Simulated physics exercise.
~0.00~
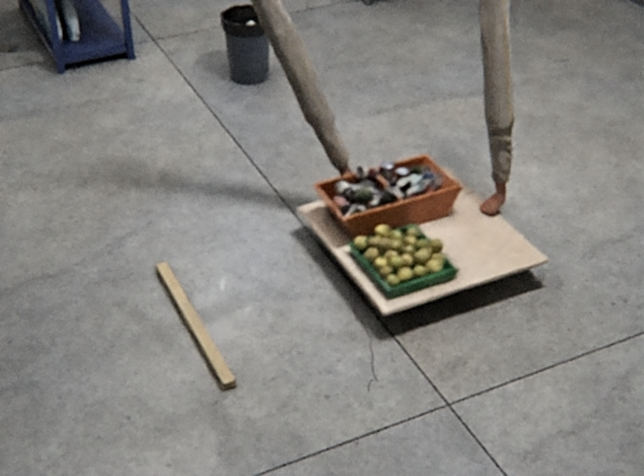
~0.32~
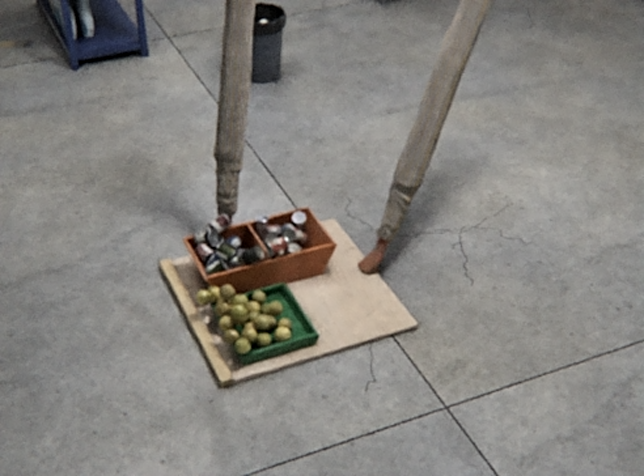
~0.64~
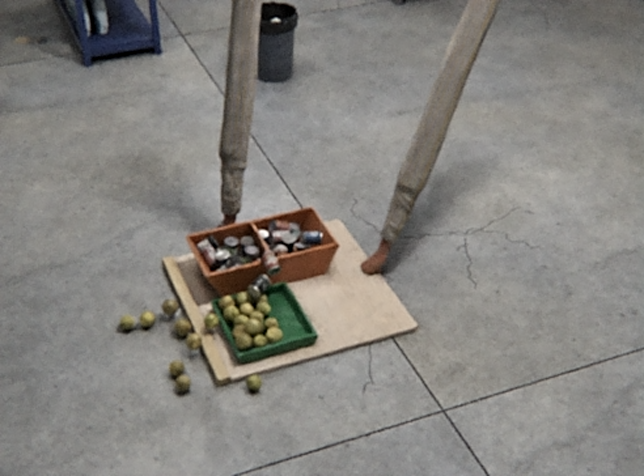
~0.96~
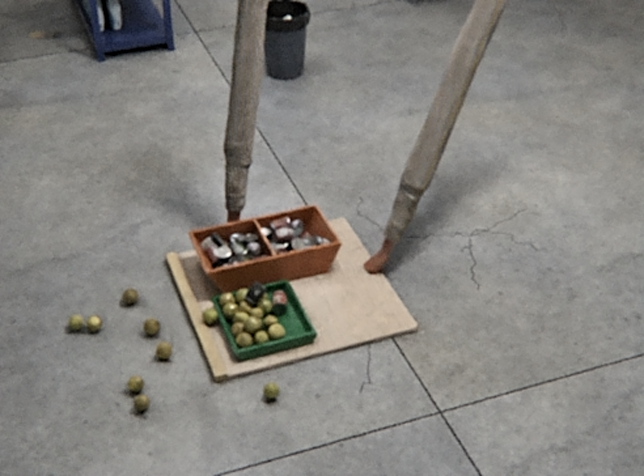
A board carrying two baskets slides left against a wooden strip, spilling several yellow-green apples.
